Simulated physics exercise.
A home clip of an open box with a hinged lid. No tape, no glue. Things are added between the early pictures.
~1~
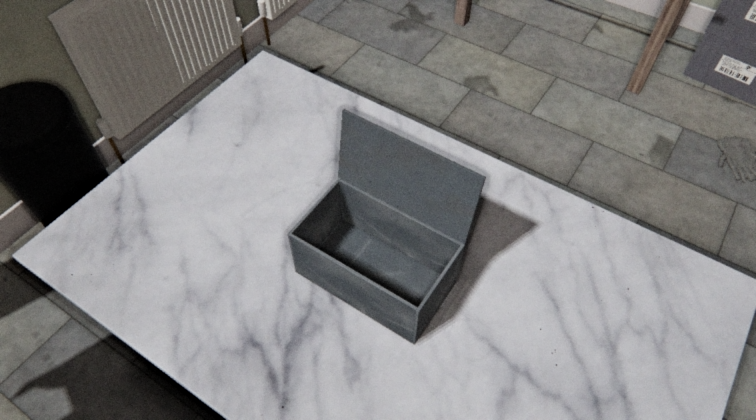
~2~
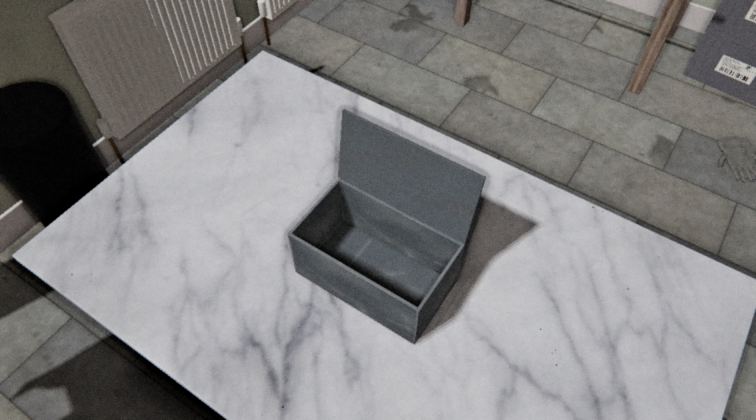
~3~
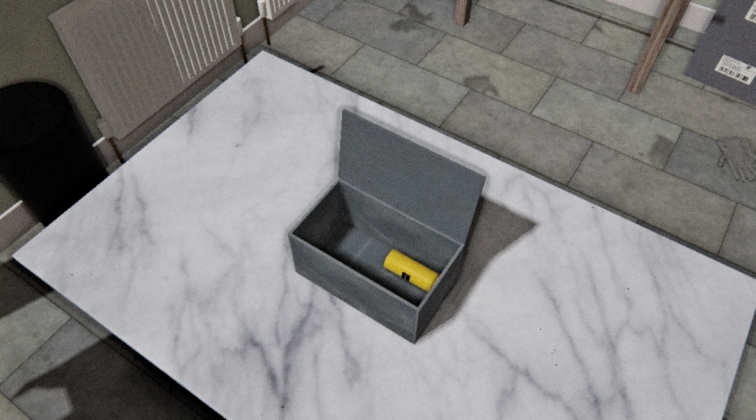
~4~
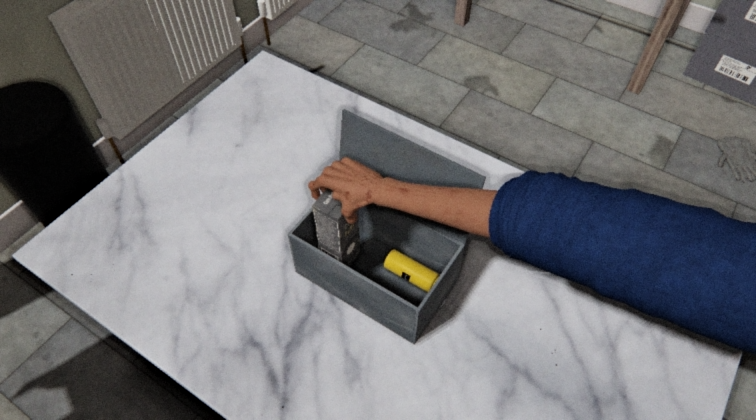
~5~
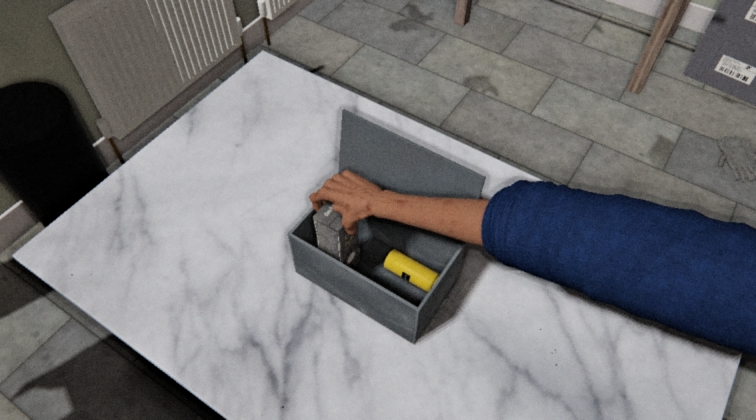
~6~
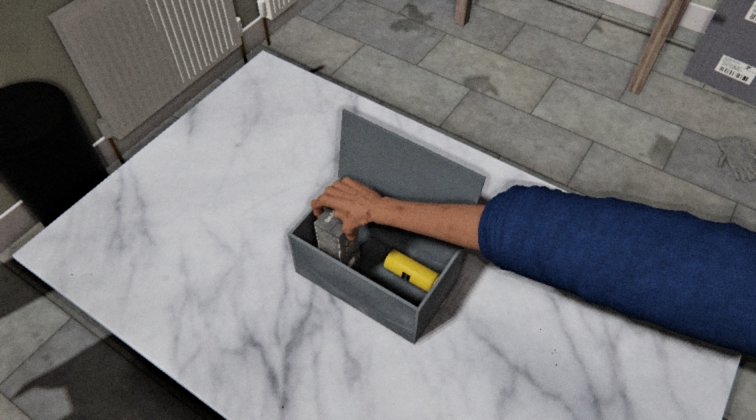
On a marble table, a yellow shaker appears in an open box before a hand lowers a grey carton inside.
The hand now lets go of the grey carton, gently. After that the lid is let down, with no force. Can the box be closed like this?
Outcome: The lid is held up.
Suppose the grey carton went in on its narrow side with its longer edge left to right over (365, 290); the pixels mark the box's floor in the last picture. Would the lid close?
Then it closes.
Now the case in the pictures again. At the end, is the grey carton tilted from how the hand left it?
The grey carton keeps its pose.
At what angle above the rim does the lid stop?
About 30°.
Then, 1.10 s after the last picture, lid starting down.
Then, 1.50 s after the last picture, lid 66° above the rim.
Then, 1.80 s after the last picture, lid 44° above the rim.
At rest, lid 32° above the rim; both in place. Seen from the same camera at the end, grey carton near (339, 246).
